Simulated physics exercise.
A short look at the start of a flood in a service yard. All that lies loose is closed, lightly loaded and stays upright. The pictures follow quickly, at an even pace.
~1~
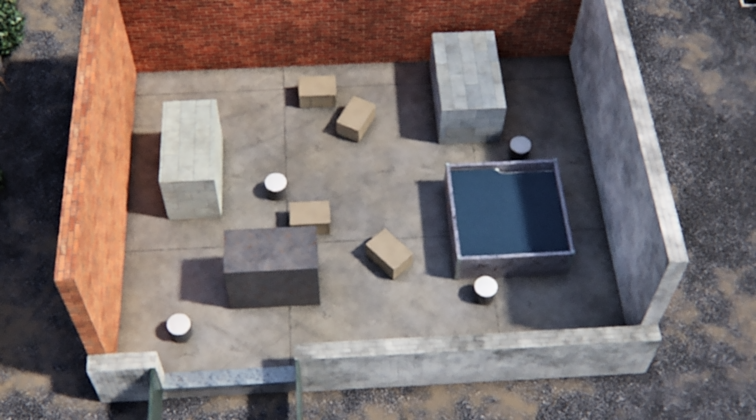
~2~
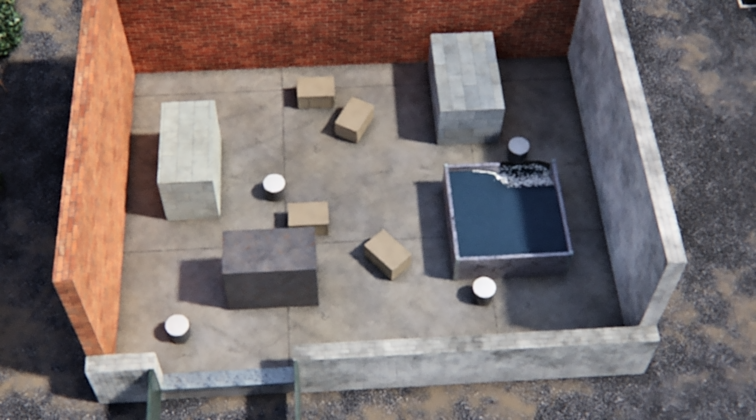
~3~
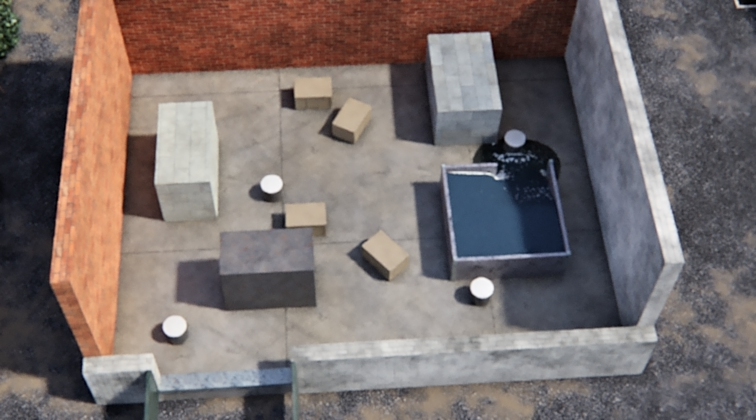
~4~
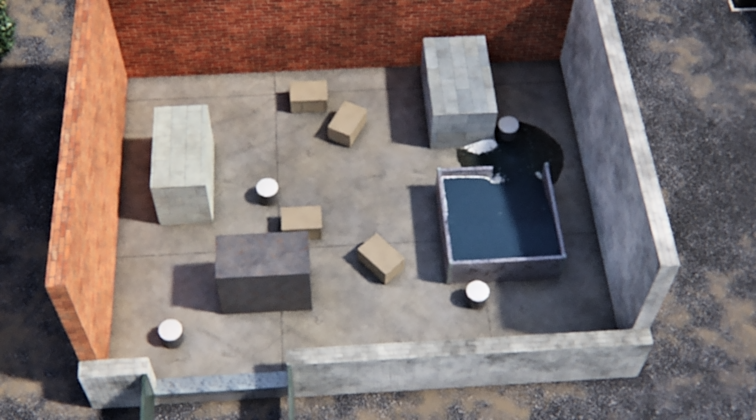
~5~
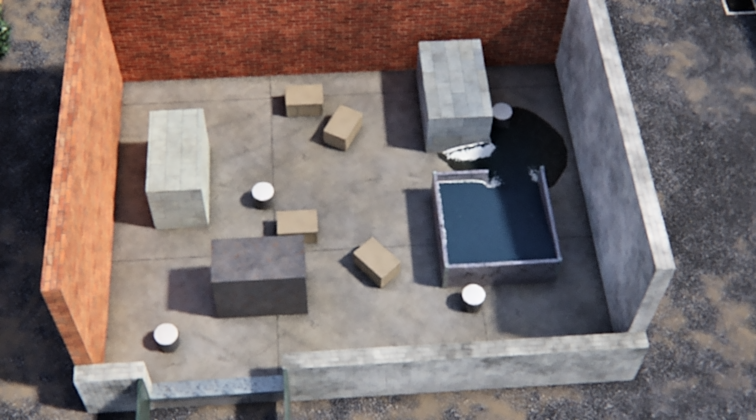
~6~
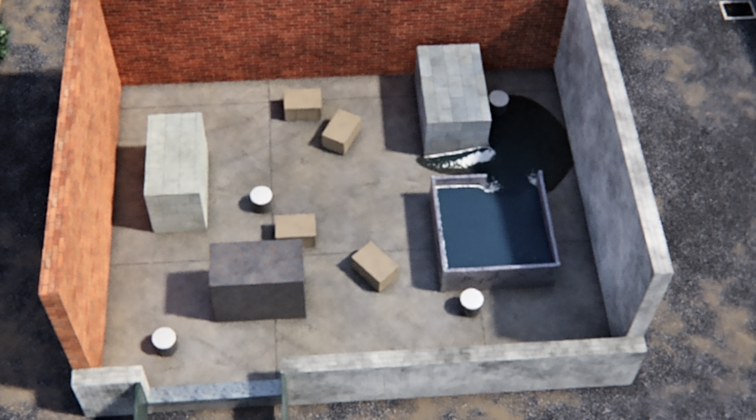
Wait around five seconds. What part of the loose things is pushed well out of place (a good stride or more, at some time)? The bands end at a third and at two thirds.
It is under a third.
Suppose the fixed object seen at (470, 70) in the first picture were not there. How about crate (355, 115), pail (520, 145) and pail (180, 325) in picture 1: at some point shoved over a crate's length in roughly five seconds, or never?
One after the other: Swept aside, moved that far, under that.
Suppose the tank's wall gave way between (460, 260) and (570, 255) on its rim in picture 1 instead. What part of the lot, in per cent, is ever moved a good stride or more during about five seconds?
Near 40 in a hundred.
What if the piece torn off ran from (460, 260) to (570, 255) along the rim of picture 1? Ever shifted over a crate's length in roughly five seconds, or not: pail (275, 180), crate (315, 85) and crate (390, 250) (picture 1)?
As listed: Never so far, short of that, no.
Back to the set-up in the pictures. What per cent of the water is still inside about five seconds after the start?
Roughly 100 per cent.
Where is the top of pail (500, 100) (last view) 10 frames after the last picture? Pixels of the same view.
At about (503, 60).
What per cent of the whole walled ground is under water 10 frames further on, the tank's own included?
About 25 per cent.
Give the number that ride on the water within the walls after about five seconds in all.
That makes 1.
A moment on, 1 of 8 are well off their spots; 0 afloat.
Next, 1 of 8 are well off their spots; 1 afloat.
Later, 1 of 8 are well off their spots; 1 afloat.
In the end, 1 of 8 are well off their spots, and 1 have been at some point; 1 afloat.
